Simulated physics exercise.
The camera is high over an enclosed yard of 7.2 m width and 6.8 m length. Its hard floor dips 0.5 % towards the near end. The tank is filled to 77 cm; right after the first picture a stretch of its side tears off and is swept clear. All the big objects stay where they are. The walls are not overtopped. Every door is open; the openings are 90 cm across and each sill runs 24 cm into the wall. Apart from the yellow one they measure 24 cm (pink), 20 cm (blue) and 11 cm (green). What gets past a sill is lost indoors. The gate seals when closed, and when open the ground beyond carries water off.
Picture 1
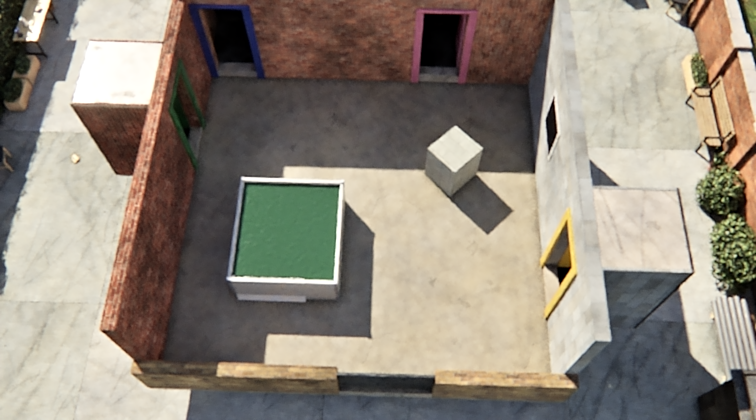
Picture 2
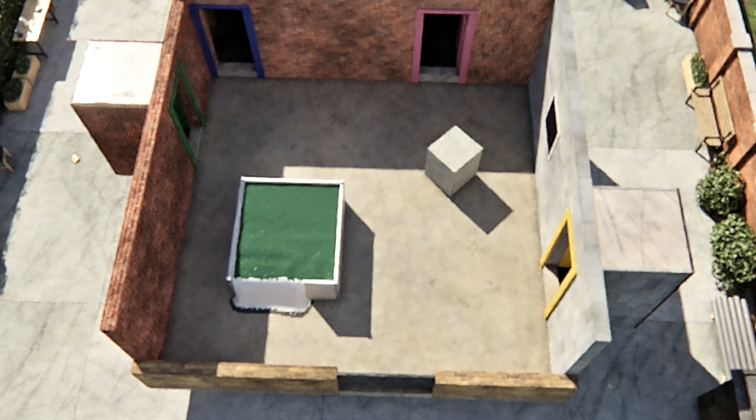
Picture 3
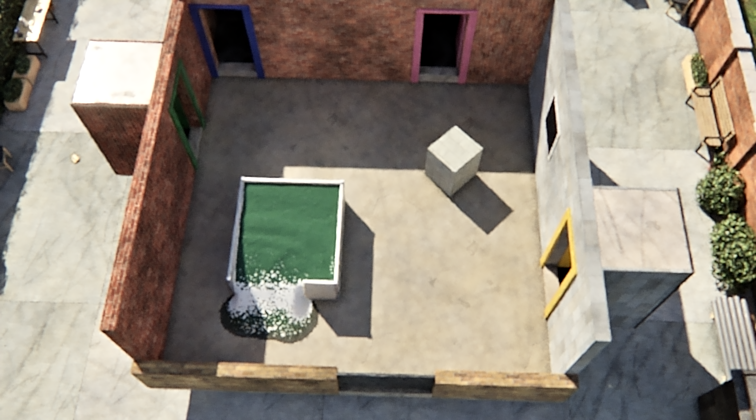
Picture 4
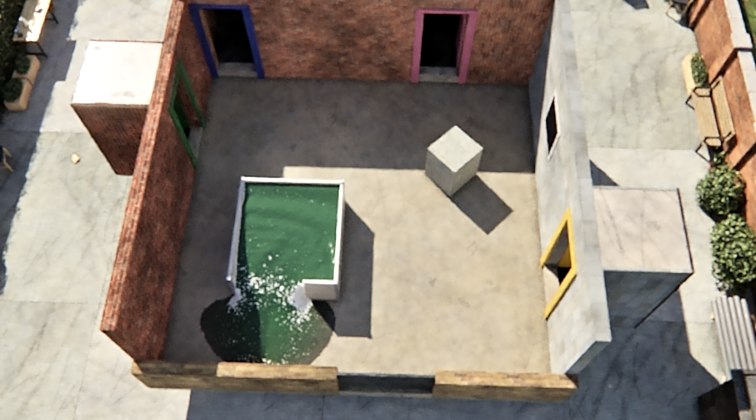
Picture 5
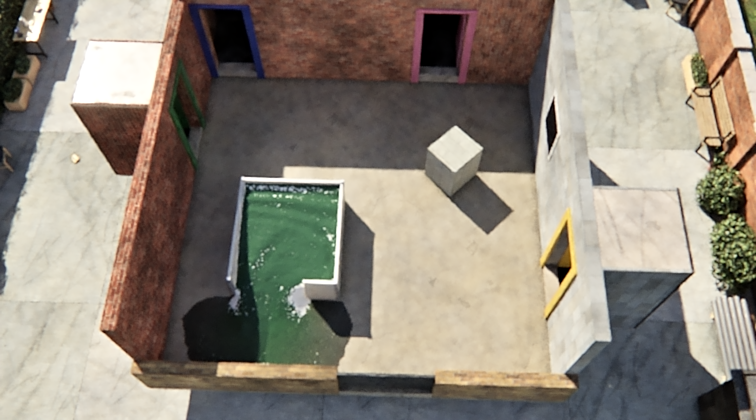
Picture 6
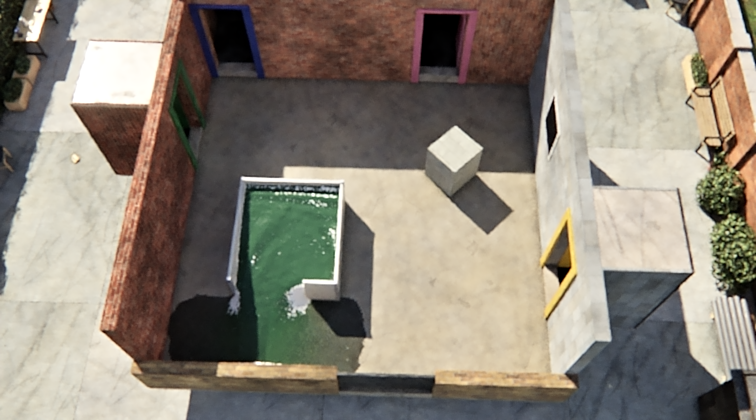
In a walled yard with coloured door surrounds and a pale block, a square tank of green water opens along its near side, and water pours out with white froth, spreading over the floor to the low near wall.
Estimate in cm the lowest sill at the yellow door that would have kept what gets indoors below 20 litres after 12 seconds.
Close to 11 cm is just enough.
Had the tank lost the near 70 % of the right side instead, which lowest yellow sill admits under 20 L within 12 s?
About 27 cm.
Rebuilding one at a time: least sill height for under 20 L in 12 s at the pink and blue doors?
Roughly 8.0 cm at pink and 20 cm at blue.
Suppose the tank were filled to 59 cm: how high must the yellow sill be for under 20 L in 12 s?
Some 7.5 cm.
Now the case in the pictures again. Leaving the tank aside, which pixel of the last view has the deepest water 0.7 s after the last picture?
Near (161, 372).
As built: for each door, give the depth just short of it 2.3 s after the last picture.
In cm: Pink 0, yellow 16, blue 0, green 4.
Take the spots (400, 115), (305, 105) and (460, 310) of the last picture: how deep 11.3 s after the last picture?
About 10, 4 and 6 cm.
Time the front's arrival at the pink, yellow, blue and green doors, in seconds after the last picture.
Pink 5.0 s, yellow 2.0 s, blue 2.8 s, green 2.0 s.
Then, 0.7 s after the last picture water covers 15 % of the floor, deepest (72 cm) near (161, 372); it has not reached the yellow door.
Then, 2.3 s after the last picture water covers 50 % of the floor, deepest (36 cm) near (161, 372); 16 cm at the yellow door, 0 litres in over its 17 cm sill.
Then, 11.3 s after the last picture water covers 100 % of the floor, deepest (12 cm) near (490, 273); 8 cm at the yellow door, 1 litre in over its 17 cm sill.
At the yellow door as built, the water peaked near 18 cm, 2.7 s after the last picture.
With a sill of 9.5 cm, 36 litres would have come in within the 12 s; with 12.5 cm, 12 litres. So under 20 litres takes about 11 cm.
